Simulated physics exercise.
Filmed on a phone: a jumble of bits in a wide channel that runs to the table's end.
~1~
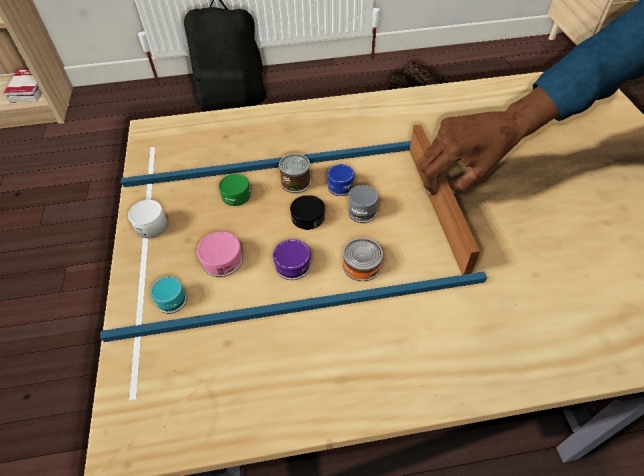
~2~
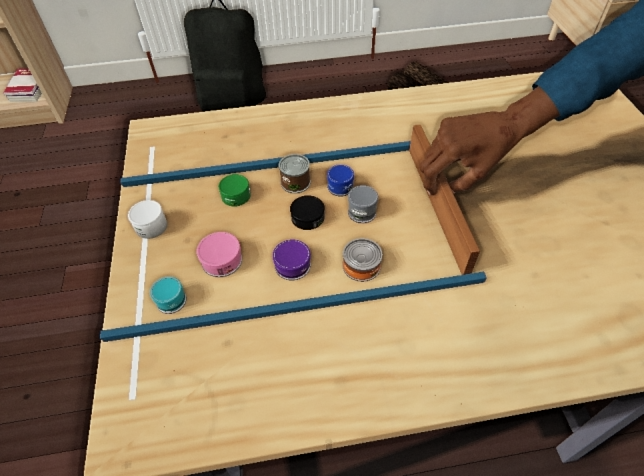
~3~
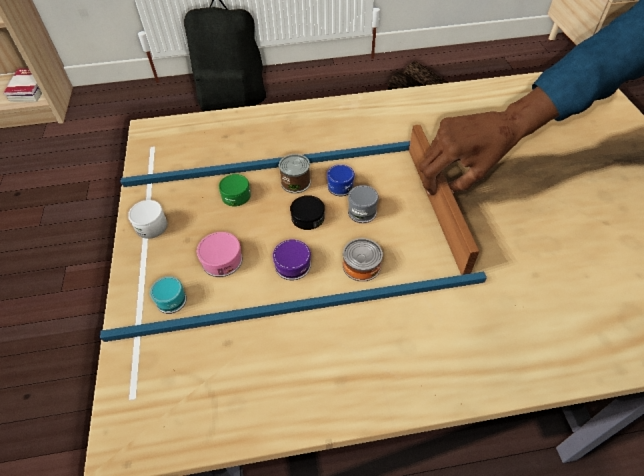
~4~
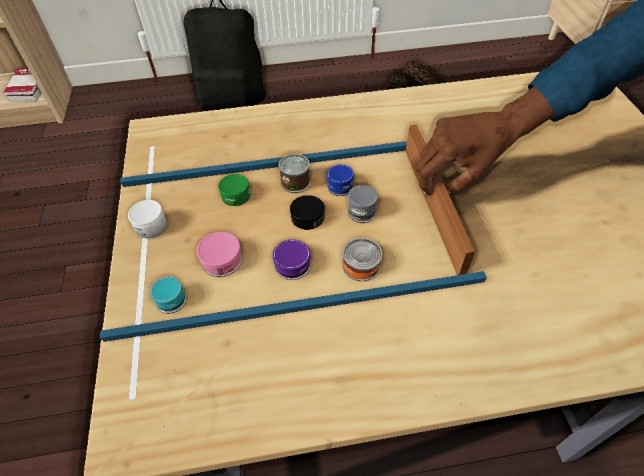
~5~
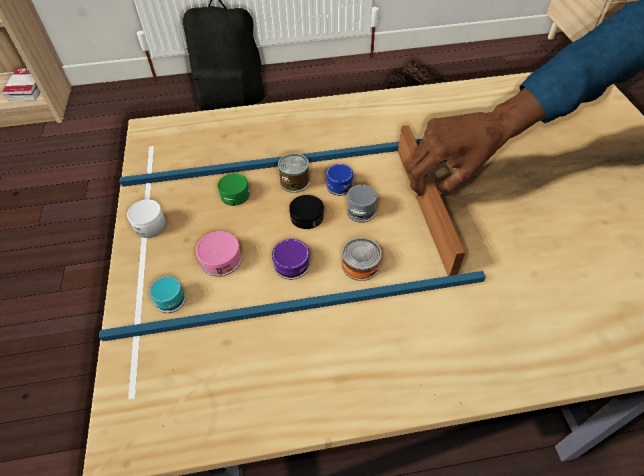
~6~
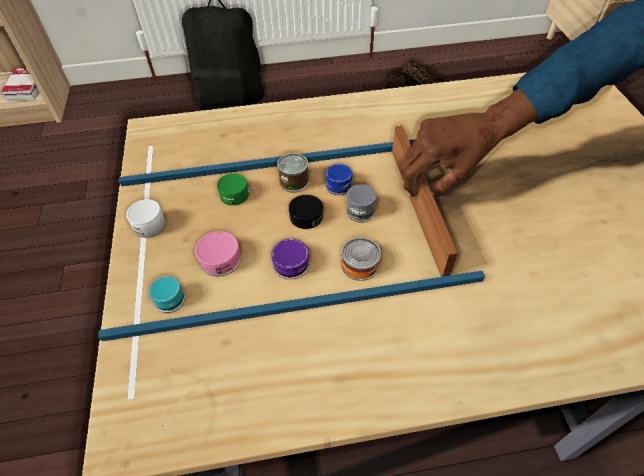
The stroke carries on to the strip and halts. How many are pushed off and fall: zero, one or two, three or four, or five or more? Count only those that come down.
As it turns out, the number that fall off is five or more.
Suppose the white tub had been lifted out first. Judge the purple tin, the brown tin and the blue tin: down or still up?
The purple tin does not fall, the brown tin is kept, the blue tin holds on.
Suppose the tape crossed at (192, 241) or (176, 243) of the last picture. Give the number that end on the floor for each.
Down on the floor: 0 and 1.
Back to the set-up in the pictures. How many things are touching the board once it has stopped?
The number is 5.
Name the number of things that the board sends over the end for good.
In all, 5 of them.
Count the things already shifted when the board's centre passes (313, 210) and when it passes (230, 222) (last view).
At the one place 6, at the other 8.
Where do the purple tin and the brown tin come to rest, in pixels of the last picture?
The purple tin stops around (120, 270); the brown tin around (128, 187).
A little later, none off yet; white tub at rest near (147, 219); turquoise tin at rest near (167, 294); pink pot at rest near (219, 254).
Next, none off yet; white tub at rest near (147, 219); turquoise tin at rest near (167, 294); pink pot shifted about its own width near (188, 247).
Later still, none off yet; white tub shifted about its own width near (116, 225); turquoise tin shifted about its own width near (136, 301); pink pot shifted well along near (141, 249).
When it is over, the number that fall off is five or more; down, black tub, green tub, pink pot, turquoise tin and white tub.
